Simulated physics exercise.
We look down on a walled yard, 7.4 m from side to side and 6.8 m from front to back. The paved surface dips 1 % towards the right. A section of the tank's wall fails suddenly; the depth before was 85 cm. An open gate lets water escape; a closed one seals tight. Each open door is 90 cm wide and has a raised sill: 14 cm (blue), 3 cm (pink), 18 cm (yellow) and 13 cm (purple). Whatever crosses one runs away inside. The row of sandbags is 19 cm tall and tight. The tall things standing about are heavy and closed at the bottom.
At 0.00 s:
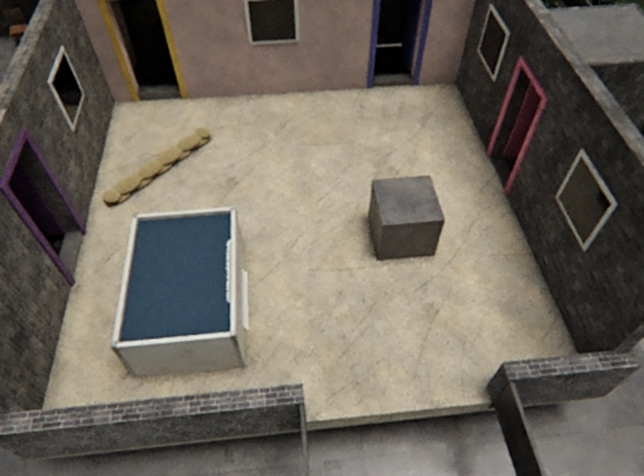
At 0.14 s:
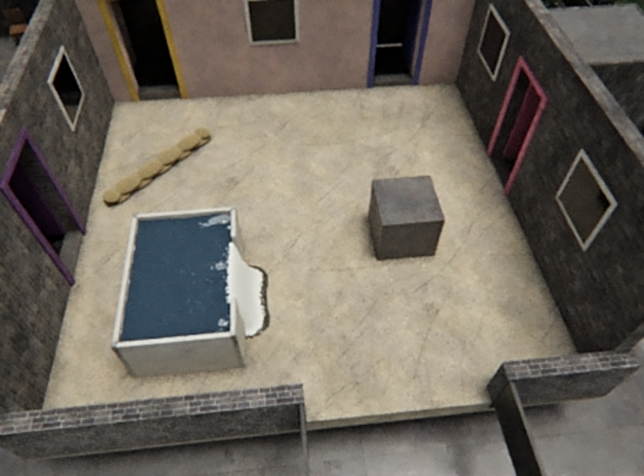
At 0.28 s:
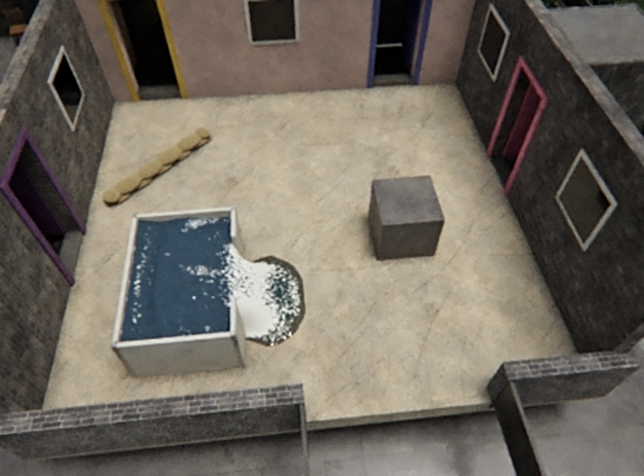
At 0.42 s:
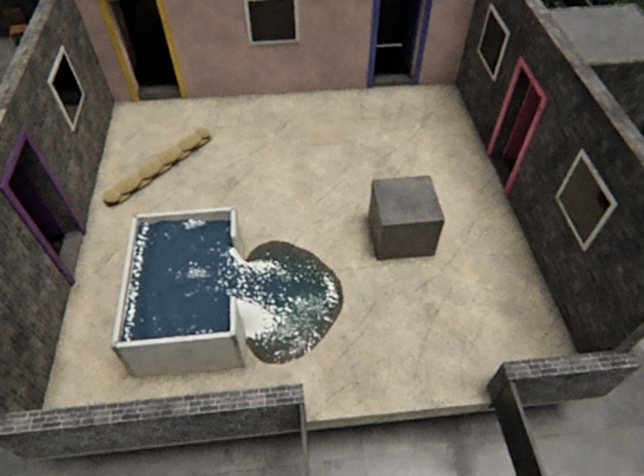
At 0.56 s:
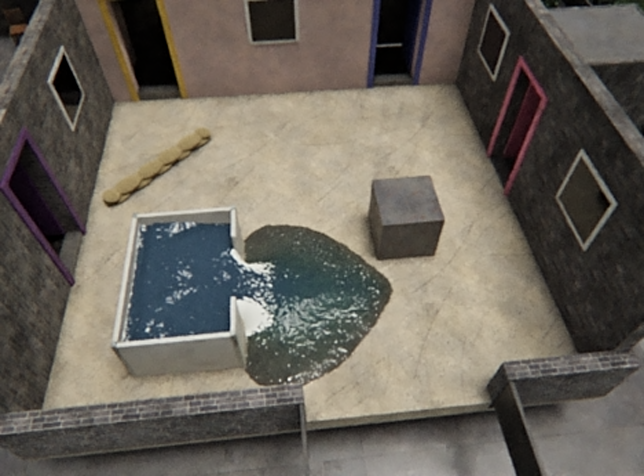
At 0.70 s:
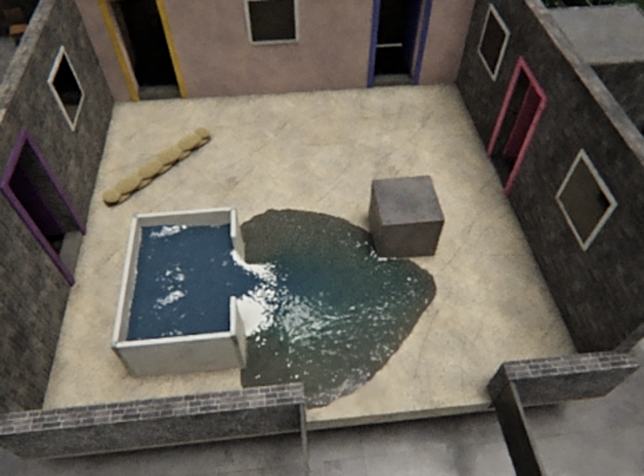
To begin with, a white-rimmed tank of still blue water stands in a walled yard, near a twisted beam and a dark grey block. Water then bursts through the tank's right side, foaming onto the pale floor, and the dark pool fans out rightward until it reaches the block's base.
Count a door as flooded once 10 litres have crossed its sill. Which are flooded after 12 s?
Door by door: At the blue door it stays under the limit; at the pink door it goes over the limit; at the yellow door it stays under the limit; at the purple door it keeps below the limit.
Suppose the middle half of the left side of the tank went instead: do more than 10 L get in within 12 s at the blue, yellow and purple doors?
Then: Blue below, yellow under, purple above.
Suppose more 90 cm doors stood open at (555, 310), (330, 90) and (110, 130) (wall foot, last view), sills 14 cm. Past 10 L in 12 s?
In turn: Over, below, under.
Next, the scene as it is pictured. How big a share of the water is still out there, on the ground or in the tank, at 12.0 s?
Roughly 72 in a hundred.
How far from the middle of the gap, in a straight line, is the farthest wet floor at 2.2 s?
Roughly 5.4 m.
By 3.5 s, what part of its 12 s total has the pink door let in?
Some 0 per cent by then.
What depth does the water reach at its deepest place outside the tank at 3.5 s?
About 22 cm.
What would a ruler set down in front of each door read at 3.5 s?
In cm: Blue 9, pink 4, yellow 0, purple 0.
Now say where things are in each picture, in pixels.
The first picture shows still water, 85 cm deep, in the tank at (181, 273).
In the second picture, water pours out at (237, 288) and has run 0.6 m, to (256, 331); typically 13 cm deep outside, 85 cm at the tank's back.
In the third picture, the front is at (300, 313), 0.9 m from the gap at (237, 290); 1.0 m2 of floor is under water; 78 cm left at the back of the tank.
In the fourth picture, water pours out at (237, 291) and has run 1.5 m, to (338, 299); typically 10 cm deep outside, 72 cm at the tank's back.
In the fifth picture, water pours out at (237, 290) and has run 2.3 m, to (387, 288); typically 6 cm deep outside, 70 cm at the tank's back.
In the sixth picture, the front is at (430, 291), 2.9 m from the gap at (237, 290); 6.8 m2 of floor is under water; 64 cm left at the back of the tank.
After 1.4 s water covers 30 % of the floor and is deepest (42 cm) near (248, 303); blue door not reached, pink door not reached, yellow door not reached, purple door not reached.
After 2.2 s water covers 40 % of the floor and is deepest (38 cm) near (572, 339); blue door not reached, pink door 1 cm at the sill, 0 L in, yellow door not reached, purple door not reached.
After 3.5 s water covers 55 % of the floor and is deepest (22 cm) near (500, 281); blue door 9 cm at the sill, 0 L in, pink door 4 cm at the sill, 0 L in, yellow door not reached, purple door not reached.
After 7.0 s water covers 60 % of the floor and is deepest (14 cm) near (450, 88); blue door 12 cm at the sill, 1 L in, pink door 5 cm at the sill, 7 L in, yellow door 1 cm at the sill, 0 L in, purple door not reached.
After 12.0 s water covers 80 % of the floor and is deepest (8 cm) near (544, 277); blue door 7 cm at the sill, 1 L in, pink door 7 cm at the sill, 40 L in, yellow door 3 cm at the sill, 0 L in, purple door not reached.
